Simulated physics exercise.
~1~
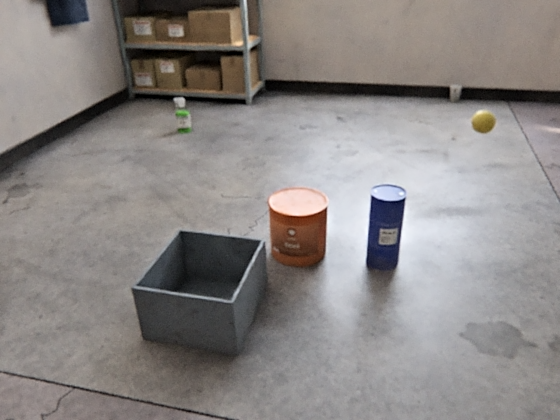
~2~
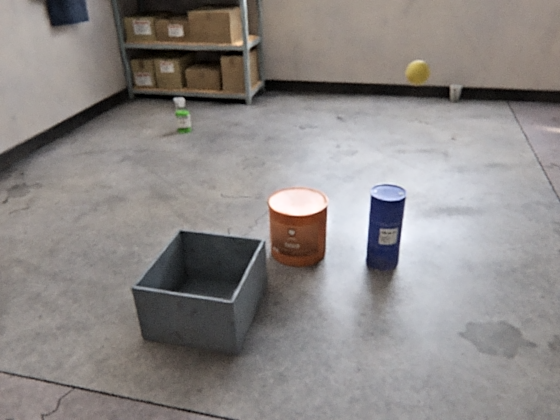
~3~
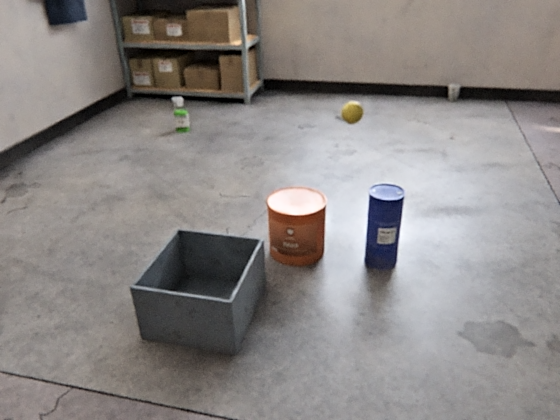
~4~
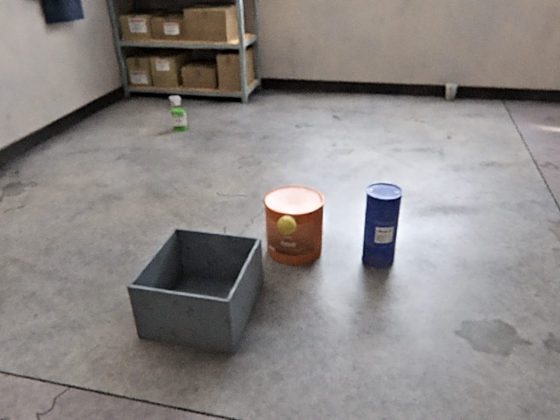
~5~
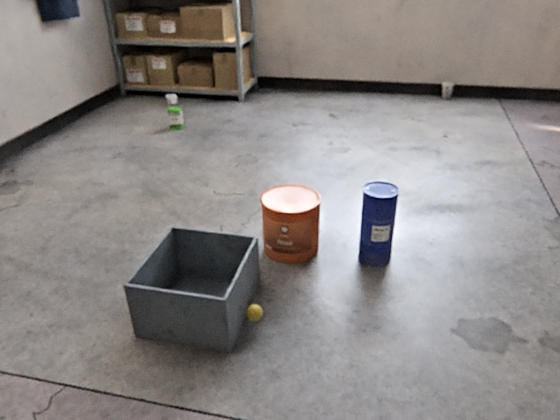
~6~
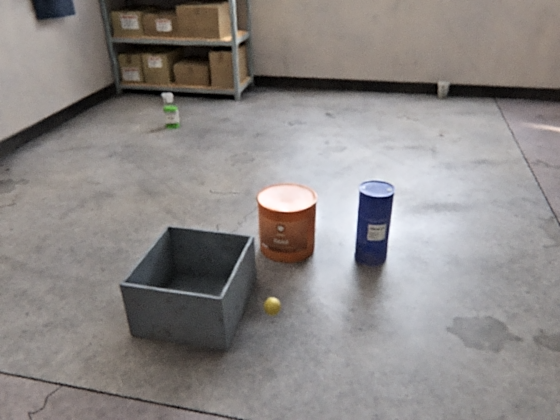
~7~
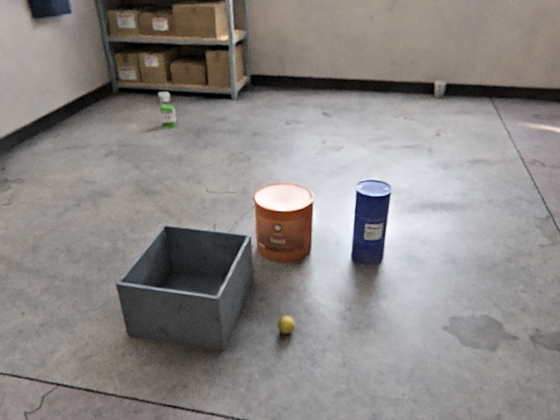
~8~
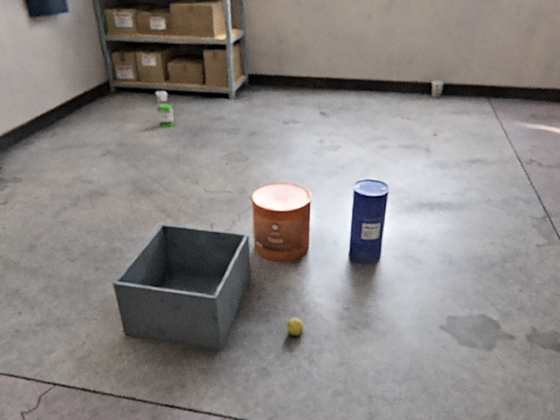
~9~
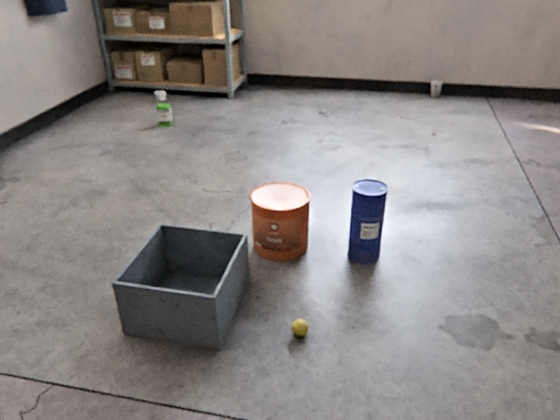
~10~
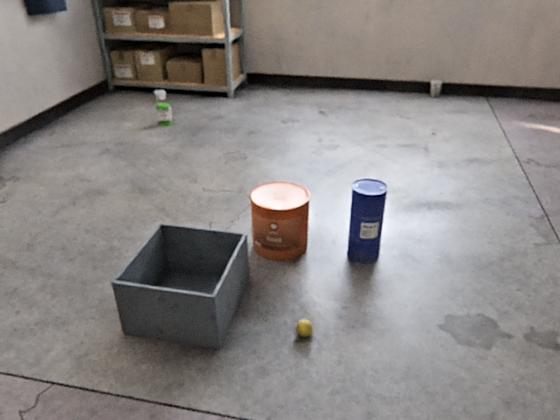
A yellow lemon flies in from the right across a bare concrete room, seen from slightly above, towards an open, empty grey box on the floor at lower left. An orange pail and a taller blue canister stand to the right of the box, with shelves of cardboard cartons and a green bottle behind. The lemon rises a little, then drops leftward, passing in front of the pail. It comes down outside the box, by its right side, then rolls gently away to the right. It settles on the floor, while the pail and canister remain standing untouched.
